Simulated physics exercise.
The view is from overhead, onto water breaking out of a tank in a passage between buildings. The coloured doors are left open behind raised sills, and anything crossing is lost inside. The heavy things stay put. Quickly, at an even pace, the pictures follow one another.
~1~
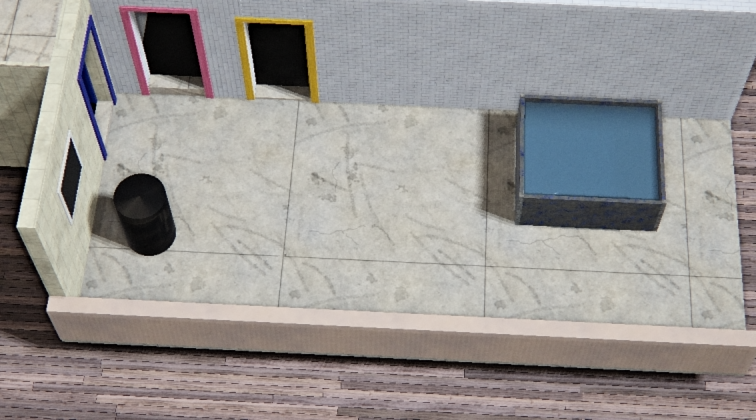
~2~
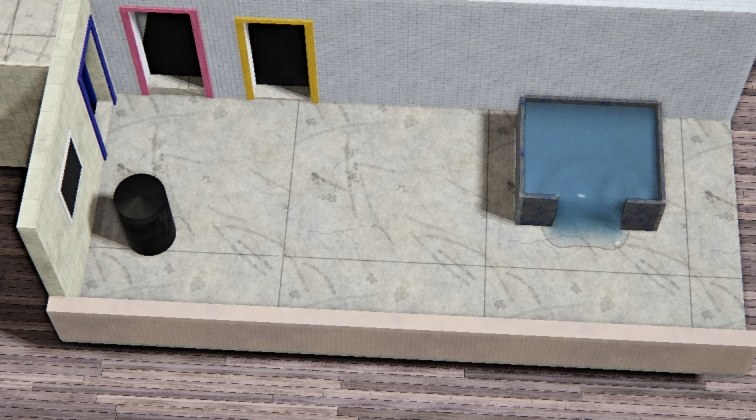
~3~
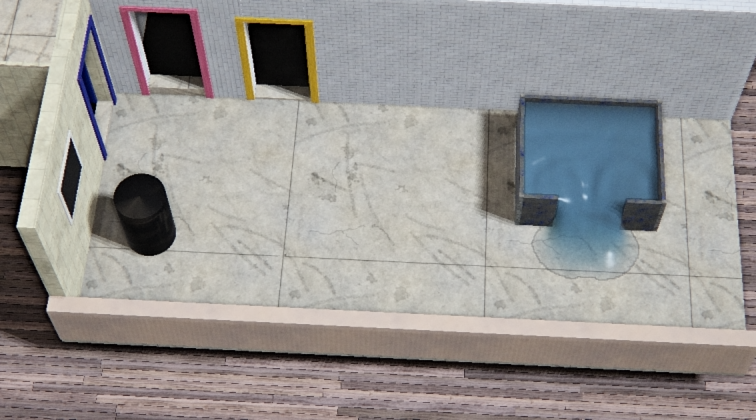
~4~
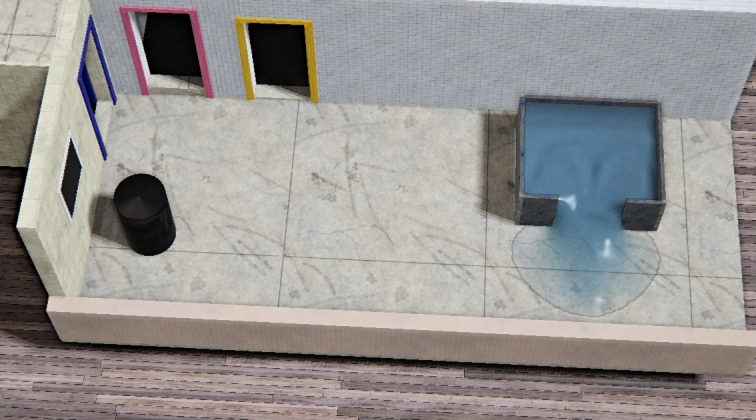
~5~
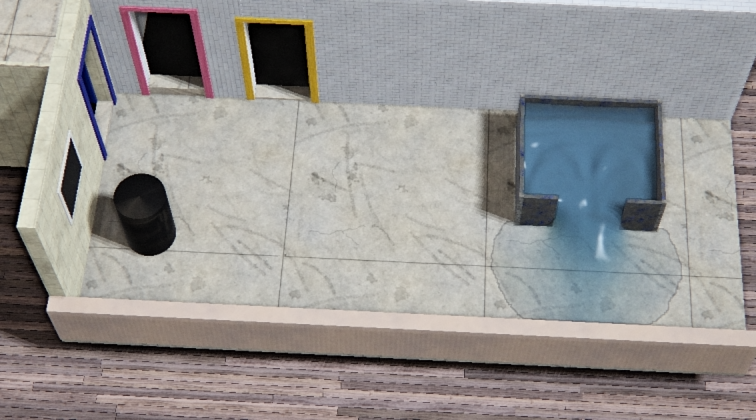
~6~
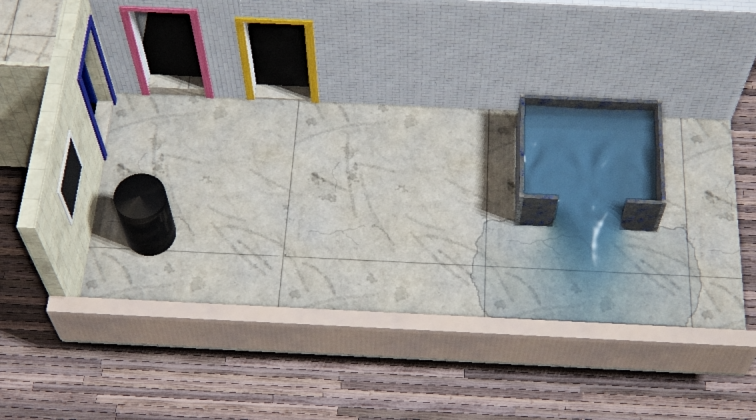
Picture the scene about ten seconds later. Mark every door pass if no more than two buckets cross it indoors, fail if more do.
Marks: Pink door pass, yellow door pass, blue door pass.
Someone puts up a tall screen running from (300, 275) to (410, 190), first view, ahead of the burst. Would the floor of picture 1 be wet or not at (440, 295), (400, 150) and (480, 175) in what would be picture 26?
The first is inundated, the second still bare and the third still bare.
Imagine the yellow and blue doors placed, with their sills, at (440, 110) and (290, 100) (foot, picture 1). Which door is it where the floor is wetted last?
The yellow one.
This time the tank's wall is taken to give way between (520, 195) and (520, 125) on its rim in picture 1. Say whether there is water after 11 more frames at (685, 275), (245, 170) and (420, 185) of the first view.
In turn: Untouched, swamped, swamped.
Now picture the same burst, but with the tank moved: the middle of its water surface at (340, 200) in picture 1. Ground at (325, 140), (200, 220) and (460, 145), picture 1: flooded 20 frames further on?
One after the other: Free of water, flooded, no water.
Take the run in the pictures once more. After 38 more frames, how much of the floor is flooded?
Roughly 75 %.
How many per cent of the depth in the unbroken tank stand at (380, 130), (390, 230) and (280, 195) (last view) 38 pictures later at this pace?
Depths of roughly 2, 2 and 2 per cent.
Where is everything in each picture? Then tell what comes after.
The tank at (591, 151) is whole and still, in the first frame.
The front is at (549, 235), out from the gap at (588, 217), in the second frame.
The front is at (611, 274), out from the gap at (588, 217), in the third frame.
The front is at (574, 309), out from the gap at (588, 218), in the fourth frame.
The front is at a hidden place, out from the gap at (588, 218), in the fifth frame.
The front is at a hidden place, out from the gap at (588, 217), in the sixth frame.
A moment on, water covers 20 % of the floor; the pink door not reached, the yellow door not reached, the blue door not reached.
Next, water covers 30 % of the floor; the pink door not reached, the yellow door not reached, the blue door not reached.
Then, water covers 55 % of the floor; the pink door not reached, the yellow door not reached, the blue door not reached.
Later, water covers 75 % of the floor; the pink door wet at the sill, nothing in, the yellow door wet at the sill, nothing in, the blue door wet at the sill, nothing in.
In the end, water covers 80 % of the floor; the pink door wet at the sill, nothing in, the yellow door under two buckets in, the blue door wet at the sill, nothing in.
